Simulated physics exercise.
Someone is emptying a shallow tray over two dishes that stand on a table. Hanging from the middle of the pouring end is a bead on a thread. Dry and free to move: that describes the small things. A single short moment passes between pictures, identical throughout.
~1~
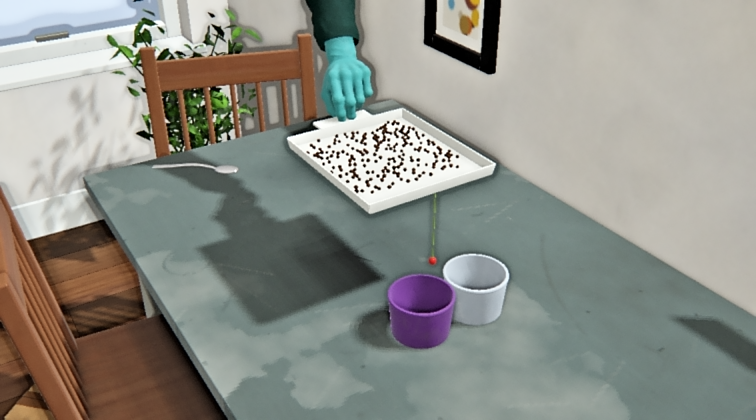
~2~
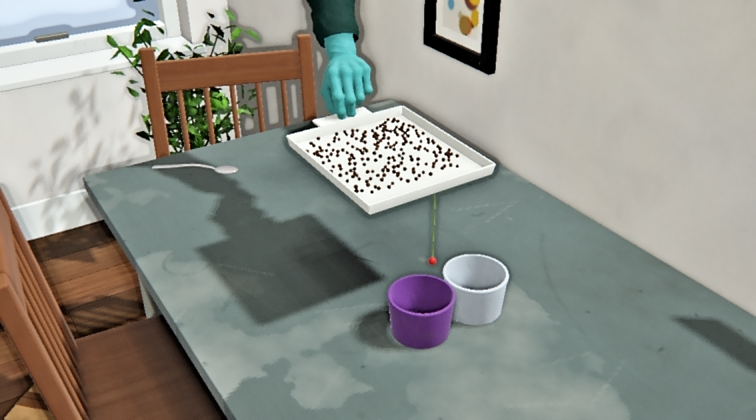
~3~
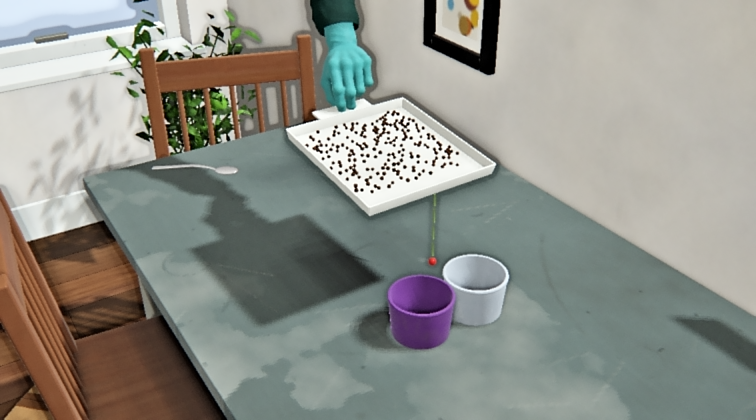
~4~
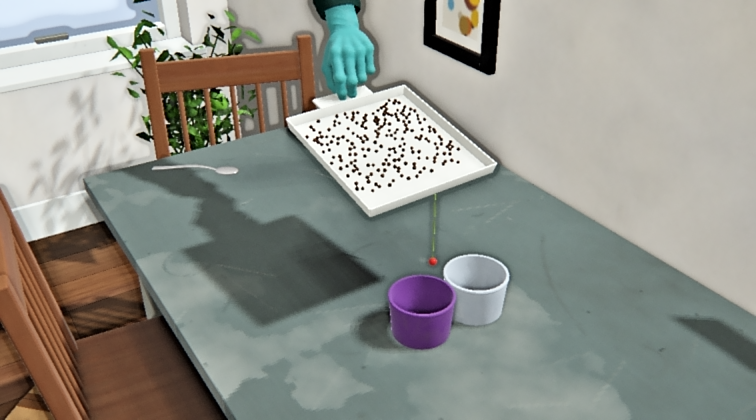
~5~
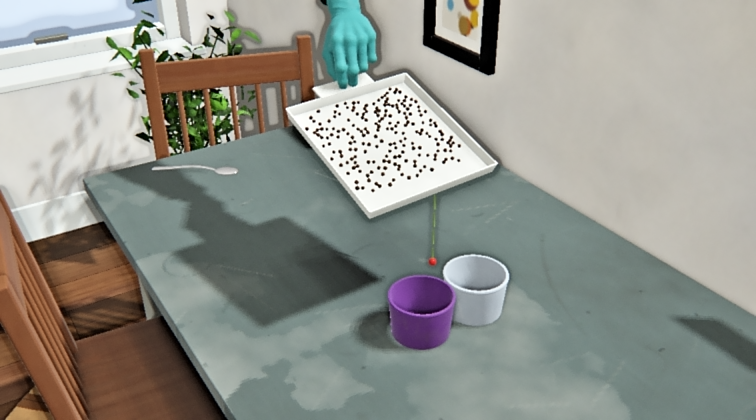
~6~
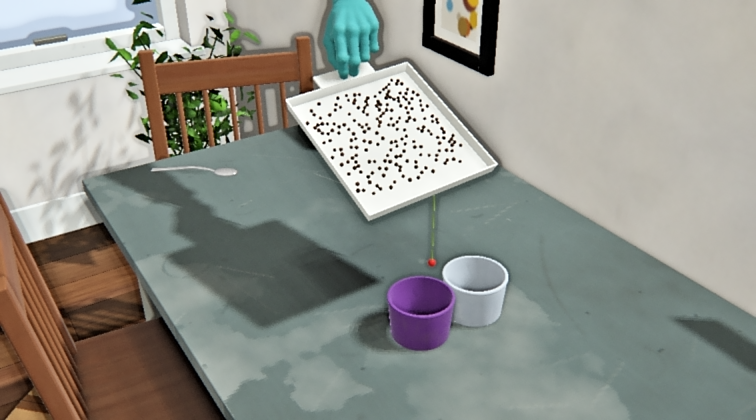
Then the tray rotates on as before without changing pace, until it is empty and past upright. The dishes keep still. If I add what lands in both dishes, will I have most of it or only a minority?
You will have most of it.
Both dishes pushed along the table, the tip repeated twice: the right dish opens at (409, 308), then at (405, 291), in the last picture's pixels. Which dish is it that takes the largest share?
At place one the right of the pair; at place two the right of the pair.
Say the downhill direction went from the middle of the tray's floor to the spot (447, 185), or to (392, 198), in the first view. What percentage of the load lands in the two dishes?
The first comes to 70 %, while the second comes to 20 %.
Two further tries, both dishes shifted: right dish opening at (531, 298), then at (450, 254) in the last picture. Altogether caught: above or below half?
Held in all, by try: A smaller portion, then a smaller portion.
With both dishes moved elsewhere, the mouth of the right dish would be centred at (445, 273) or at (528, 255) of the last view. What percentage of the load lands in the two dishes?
70 and 10 %.
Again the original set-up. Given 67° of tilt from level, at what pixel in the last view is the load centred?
In the last view, the load is centred near (412, 201).
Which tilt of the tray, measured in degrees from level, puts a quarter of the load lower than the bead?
About 90 degrees.
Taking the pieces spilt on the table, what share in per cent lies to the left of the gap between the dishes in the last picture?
Around 80 percent of the pieces.
Soon after the last picture, tray tipped steeply; most on the tray; a stray few in the left dish; a stray few outside both; about a quarter in the air.
A little later, tray tipped past a quarter turn; about a third on the tray; a small part in the left dish; a stray few in the right dish; a small part outside both; about a third in the air.
Later still, tray tipped past a quarter turn; about half in the left dish; a small part in the right dish; about a third outside both.
At rest, tray tipped past a quarter turn; about half in the left dish; a small part in the right dish; about a third outside both.
